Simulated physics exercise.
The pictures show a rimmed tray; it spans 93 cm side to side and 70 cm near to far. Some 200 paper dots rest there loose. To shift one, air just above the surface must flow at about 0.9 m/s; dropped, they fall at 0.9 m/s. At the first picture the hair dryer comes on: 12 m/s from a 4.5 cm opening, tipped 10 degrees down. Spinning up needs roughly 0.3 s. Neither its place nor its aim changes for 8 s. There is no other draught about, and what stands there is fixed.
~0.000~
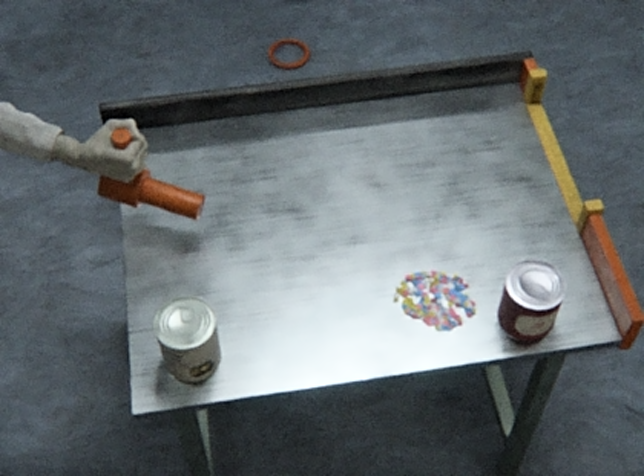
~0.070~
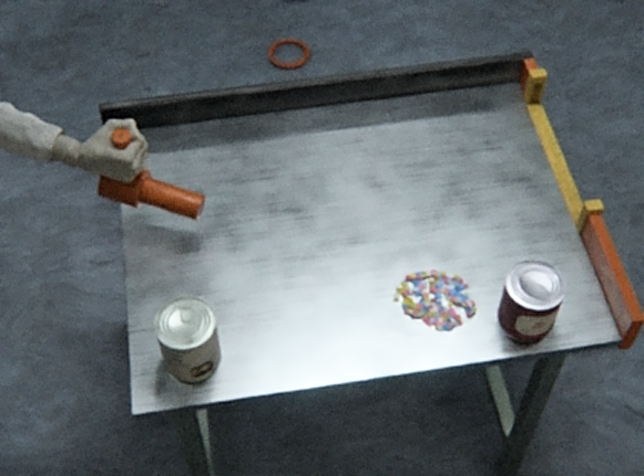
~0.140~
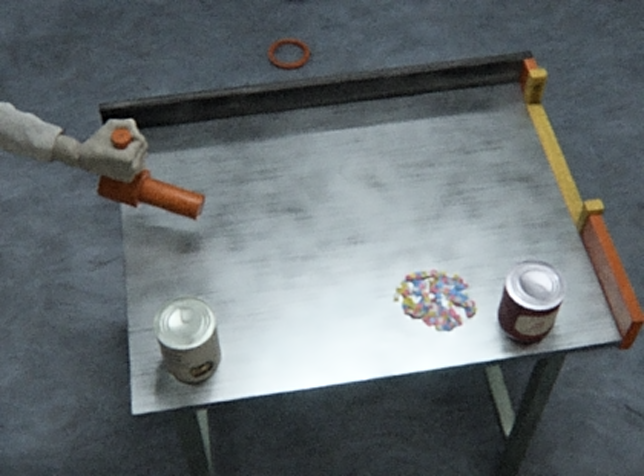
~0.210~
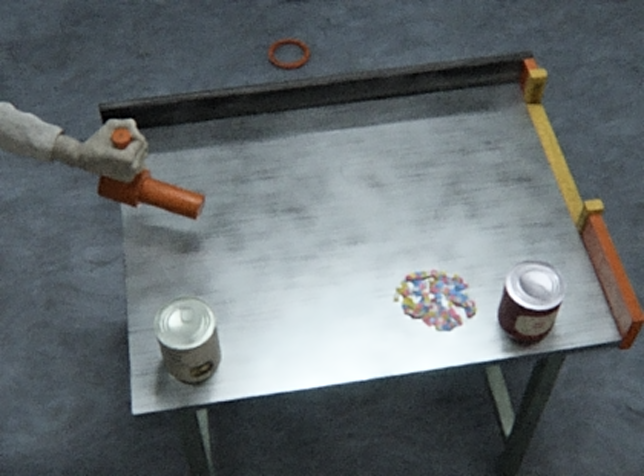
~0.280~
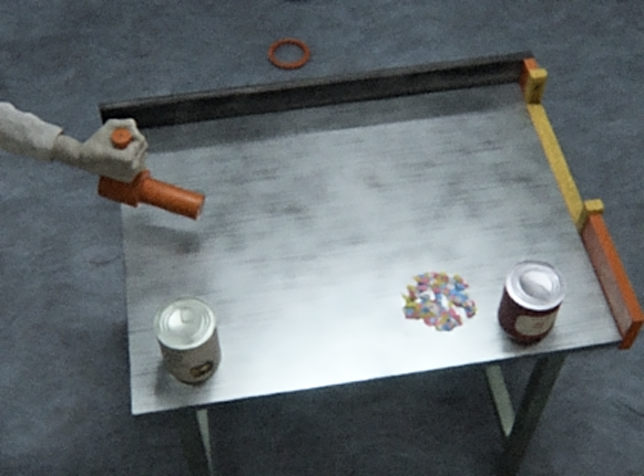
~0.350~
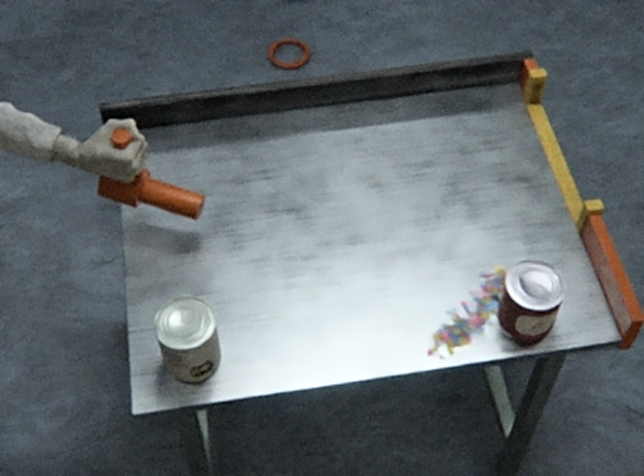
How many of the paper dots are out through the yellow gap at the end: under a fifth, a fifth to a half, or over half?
The paper dots split so that a minor fraction finish out the yellow gap.
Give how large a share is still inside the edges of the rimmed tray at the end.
Roughly 0 per cent.
After 1.6 s, 2 % are out through the yellow gap; 100 % have settled or left.
After 2.6 s, 2 % are out through the yellow gap; 100 % have settled or left.
After 4.4 s, 2 % are out through the yellow gap; 100 % have settled or left.
After 8.0 s, at the end, 2 % are out through the yellow gap.
